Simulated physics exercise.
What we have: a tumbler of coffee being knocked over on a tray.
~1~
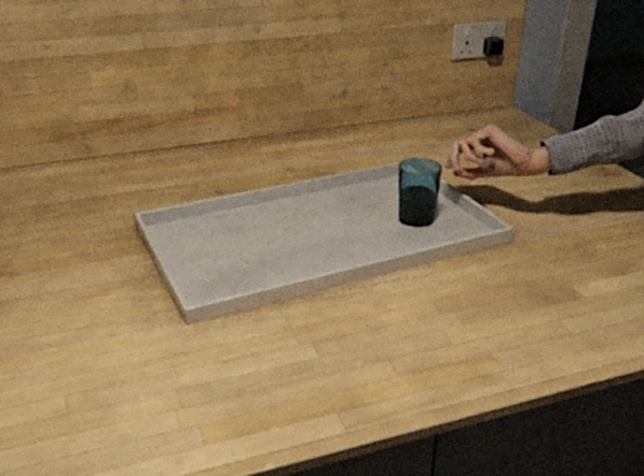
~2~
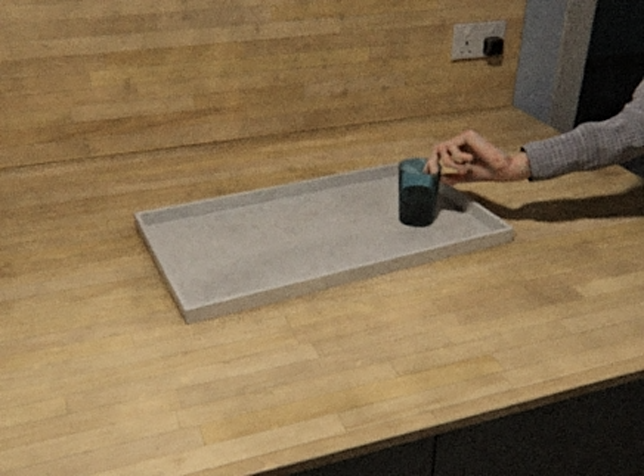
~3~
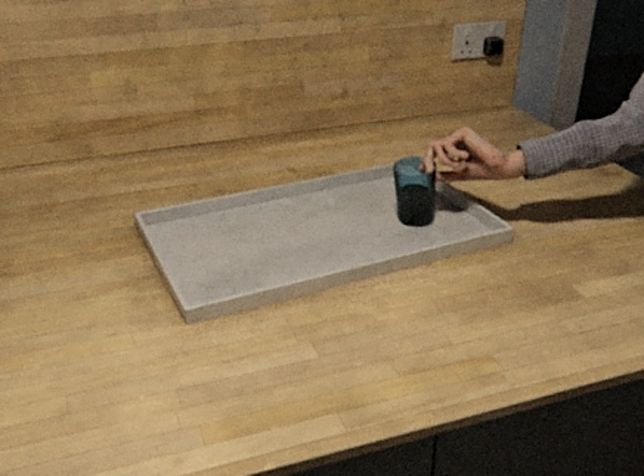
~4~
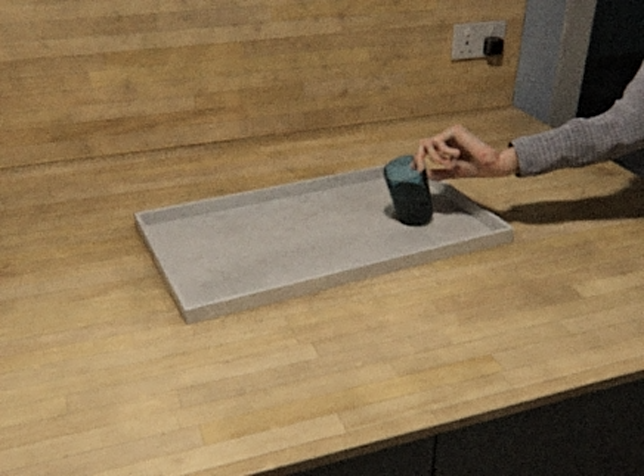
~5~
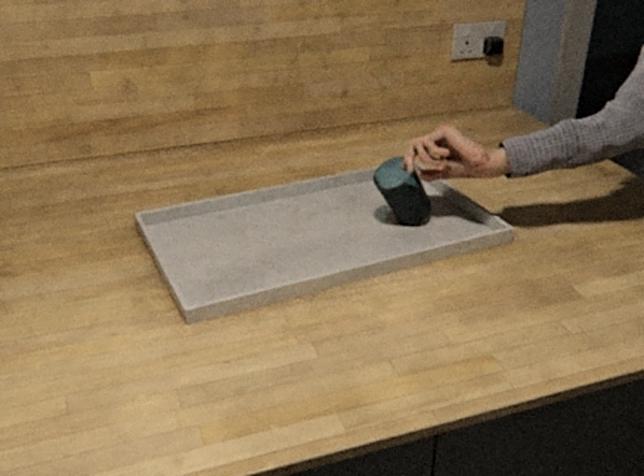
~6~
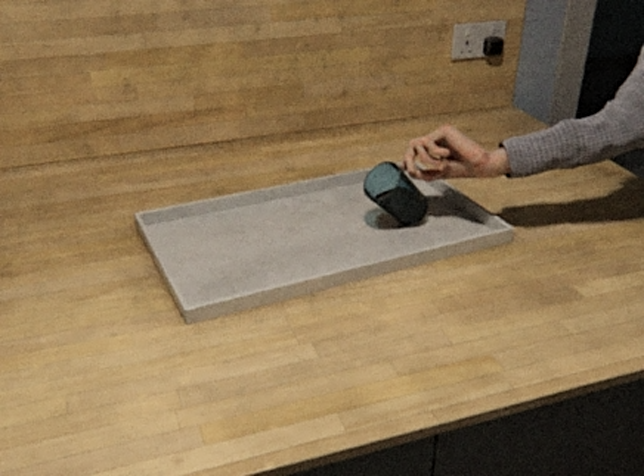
A hand reached in from the right to a dark teal tumbler standing on a grey tray, then pushed its rim leftward, tilting it further and further over above the tray.
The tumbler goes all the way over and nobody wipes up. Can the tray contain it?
The coffee is held by the rim.
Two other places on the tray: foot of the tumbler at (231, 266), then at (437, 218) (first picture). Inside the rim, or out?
In the first try it gets out on to the top; in the second it is held by the rim.
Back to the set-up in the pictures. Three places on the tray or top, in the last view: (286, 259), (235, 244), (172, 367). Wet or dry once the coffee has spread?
The first is wet; the next in the puddle; the last untouched.
Shortly, the tumbler lies in the tray; the puddle covers about as much as a plate; none is outside.
Then, the puddle covers about as much as a plate; none is outside.
At the finish, the puddle covers about as much as a tray; none is outside.
